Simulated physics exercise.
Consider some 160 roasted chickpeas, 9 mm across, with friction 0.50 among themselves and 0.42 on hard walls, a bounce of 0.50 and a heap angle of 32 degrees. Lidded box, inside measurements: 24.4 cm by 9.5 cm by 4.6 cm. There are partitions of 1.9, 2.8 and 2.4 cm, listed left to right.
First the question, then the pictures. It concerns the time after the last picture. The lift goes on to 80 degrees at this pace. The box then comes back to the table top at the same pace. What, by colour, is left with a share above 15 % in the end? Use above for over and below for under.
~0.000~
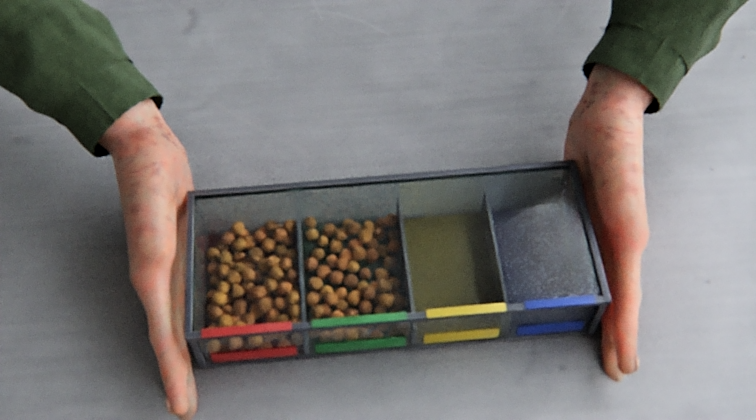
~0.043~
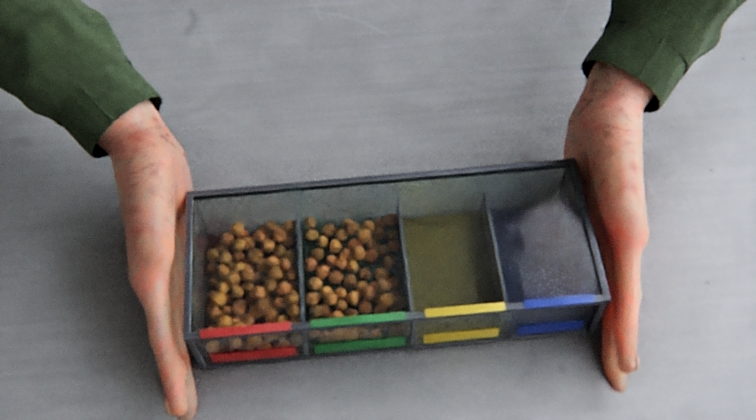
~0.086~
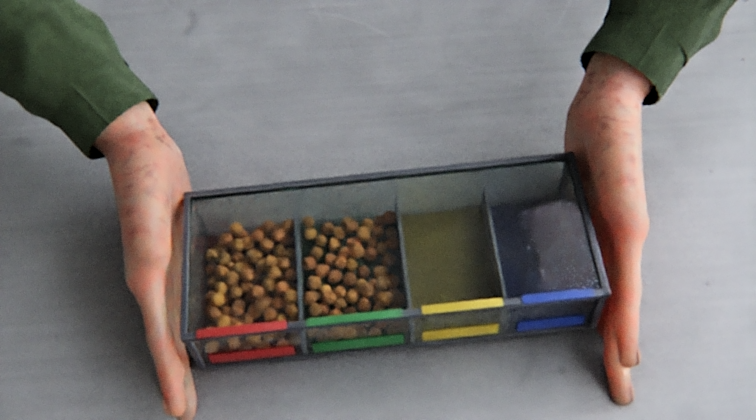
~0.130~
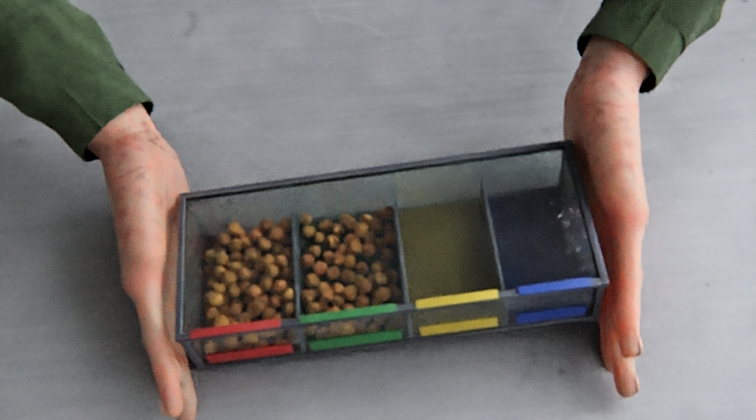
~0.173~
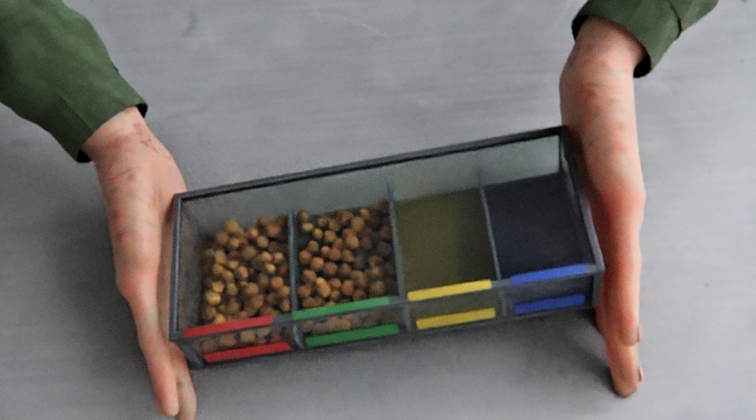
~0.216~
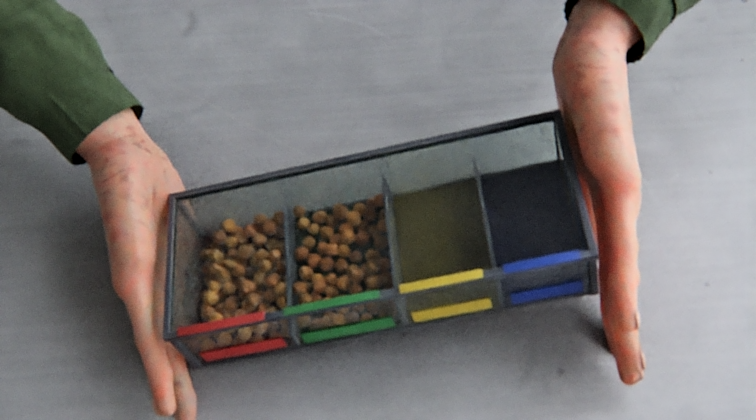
Verdicts: Red above, blue below, green above, yellow below.
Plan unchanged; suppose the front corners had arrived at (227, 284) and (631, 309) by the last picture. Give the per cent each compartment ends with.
You'd see red at 10 percent, blue at 10, green at 60 and yellow at 15 percent.
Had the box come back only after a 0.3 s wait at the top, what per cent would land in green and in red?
Final amounts would be green 40% and red 60%.
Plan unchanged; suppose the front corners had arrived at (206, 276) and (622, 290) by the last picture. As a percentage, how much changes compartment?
Then about 30 per cent.
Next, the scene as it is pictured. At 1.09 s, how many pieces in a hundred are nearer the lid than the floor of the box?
Roughly 0 percent of the pieces.
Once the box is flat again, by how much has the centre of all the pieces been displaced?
I'd put it at close to 1.5 cm.
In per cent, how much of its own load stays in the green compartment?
It works out to near 90 percent.
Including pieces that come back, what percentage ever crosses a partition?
Estimate: Near 5 %.
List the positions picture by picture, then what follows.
In the first picture, box tilt 0 degrees, front corners at (192, 334) and (602, 298); red 55 %, green 45 %.
In the second picture, box tilt 1 degrees, front corners at (191, 334) and (602, 296).
In the third picture, box tilt 3 degrees, front corners at (188, 335) and (602, 291).
In the fourth picture, box tilt 6 degrees, front corners at (182, 335) and (600, 280), lowest corner left back.
In the fifth picture, box tilt 9 degrees, front corners at (176, 334) and (596, 266), lowest corner left back.
In the sixth picture, box tilt 13 degrees, front corners at (171, 333) and (590, 252), lowest corner left back; red 55 %, green 45 %. Its pace works out near 85 degrees a second.
Then, at 1.09 s, tilt 80 degrees; red 60 %, green 40 %.
Then, at 1.67 s, tilt 36 degrees; red 60 %, green 40 %.
After 2.31 s, tilt 0 degrees; red 60 %, green 40 %.
In the end, at 2.6 s, red 60 %, blue 0 %, green 40 %, yellow 0 %.
